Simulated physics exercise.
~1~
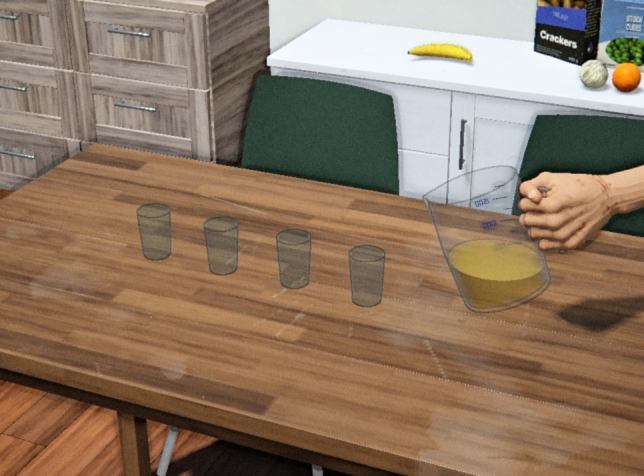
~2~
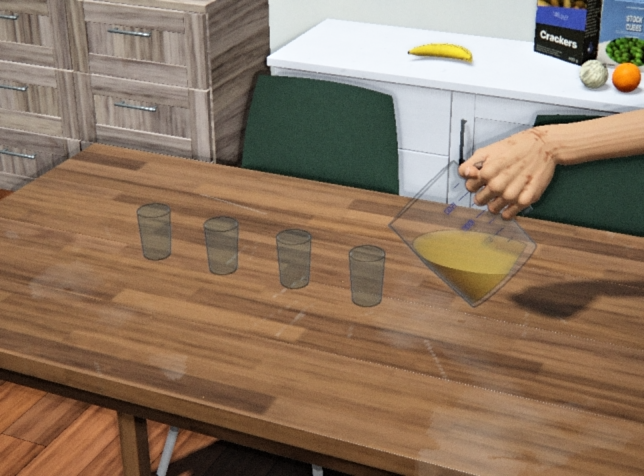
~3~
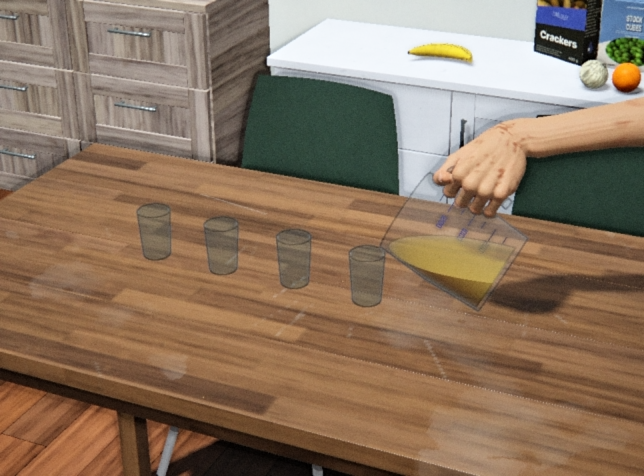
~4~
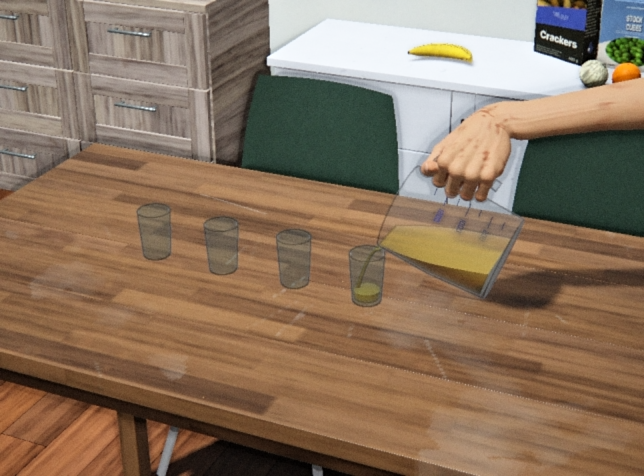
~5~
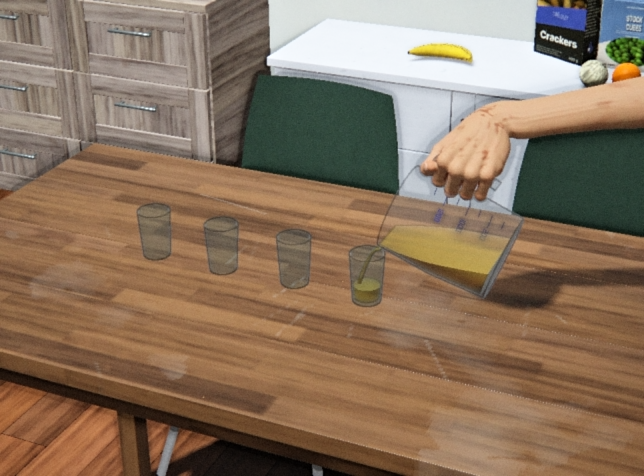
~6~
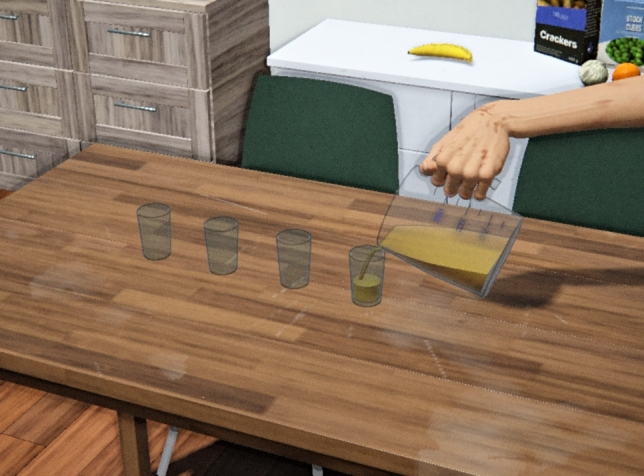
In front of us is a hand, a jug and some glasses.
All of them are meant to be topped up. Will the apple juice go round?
Yes.
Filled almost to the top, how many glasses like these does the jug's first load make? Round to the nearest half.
I'd put it at close to 5.0 servings.
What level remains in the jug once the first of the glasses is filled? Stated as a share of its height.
The level sits at roughly 25 percent.
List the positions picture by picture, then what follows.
In the first frame, the jug is picked up; jug (489, 237) tipped 20° with all of its load; four glasses, the last at (155, 230).
In the second frame, the jug leans over the first small glass; jug (461, 232) tipped 50° with all of its load; the first is empty.
In the third frame, the jug leans over the first small glass; jug (452, 241) tipped 65° with all of its load; four glasses, the last at (155, 230).
In the fourth frame, the apple juice is flowing; jug (449, 231) tipped 70° with nearly all of its load; the first is about a quarter full.
In the fifth frame, the apple juice is flowing; jug (449, 231) tipped 70° with nearly all of its load; four glasses, the last at (155, 230).
In the sixth frame, the apple juice is flowing; jug (448, 230) tipped 70° with nearly all of its load; the first is about a third full.
Next, the first is about two thirds full.
After that, the first is done and the jug has about three quarters of its load.
Finally, all four are full and about a quarter of the apple juice is over.
